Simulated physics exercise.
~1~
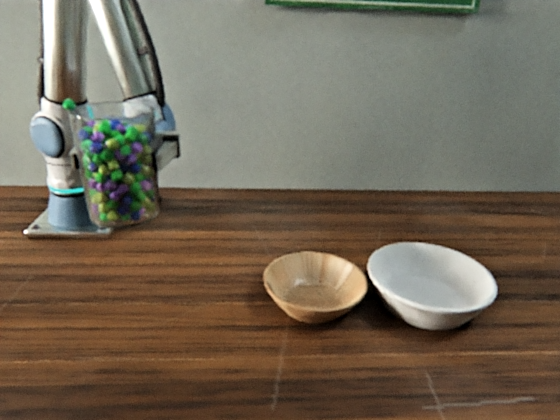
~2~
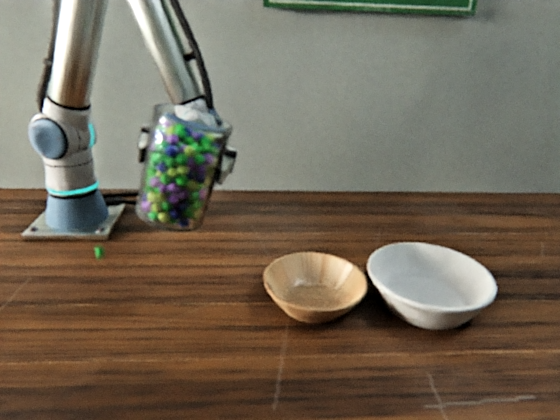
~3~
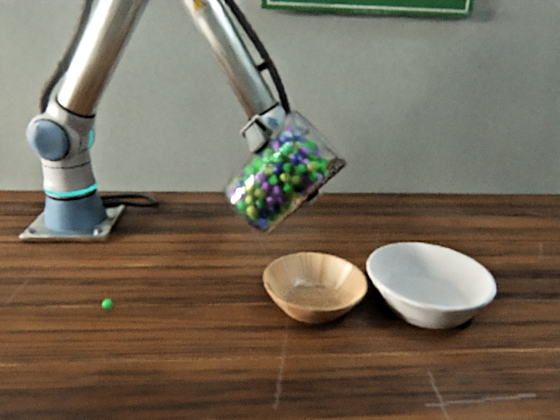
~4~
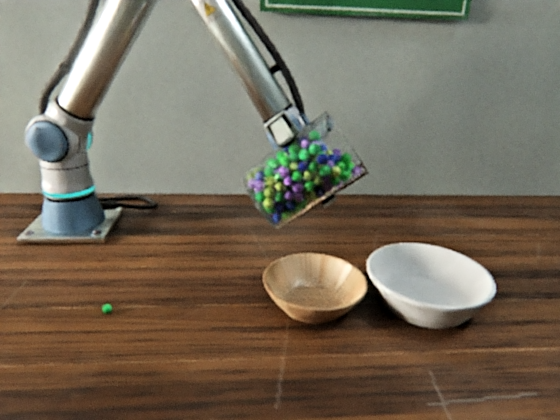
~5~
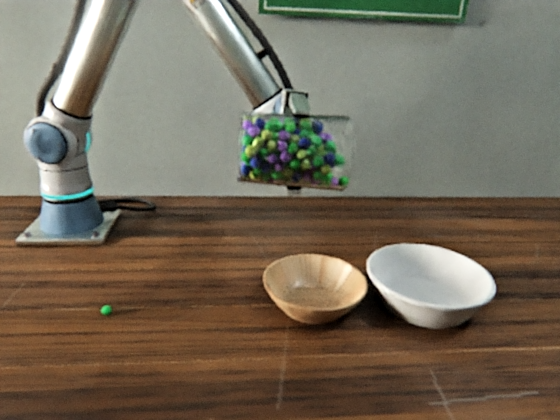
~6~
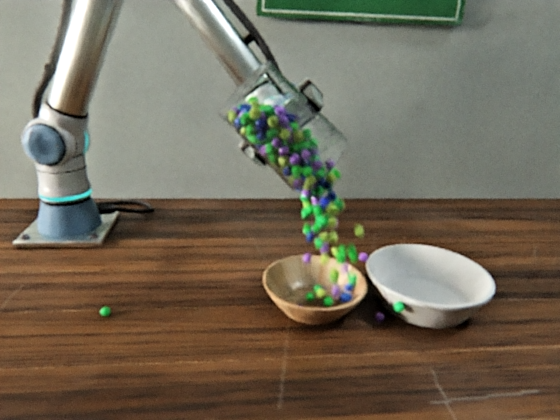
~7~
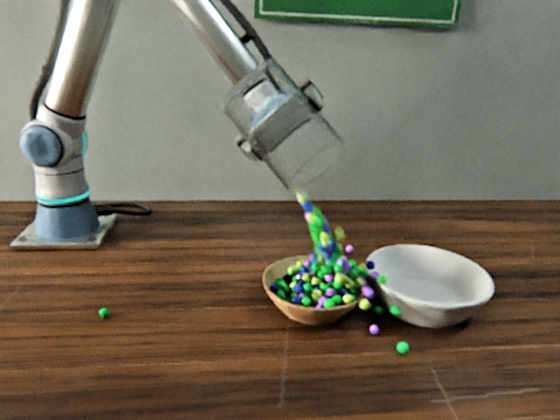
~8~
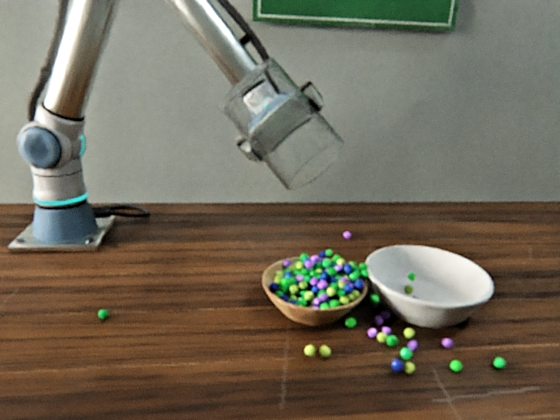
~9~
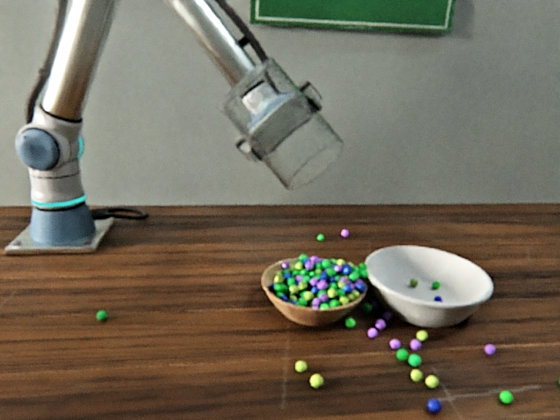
On a dark wooden table, a robot arm carries a clear cup of colourful round sweets to the right, dropping one on the way, then tips it over a wooden bowl, which ends heaped while other sweets scatter across the table and a few land in the white bowl.
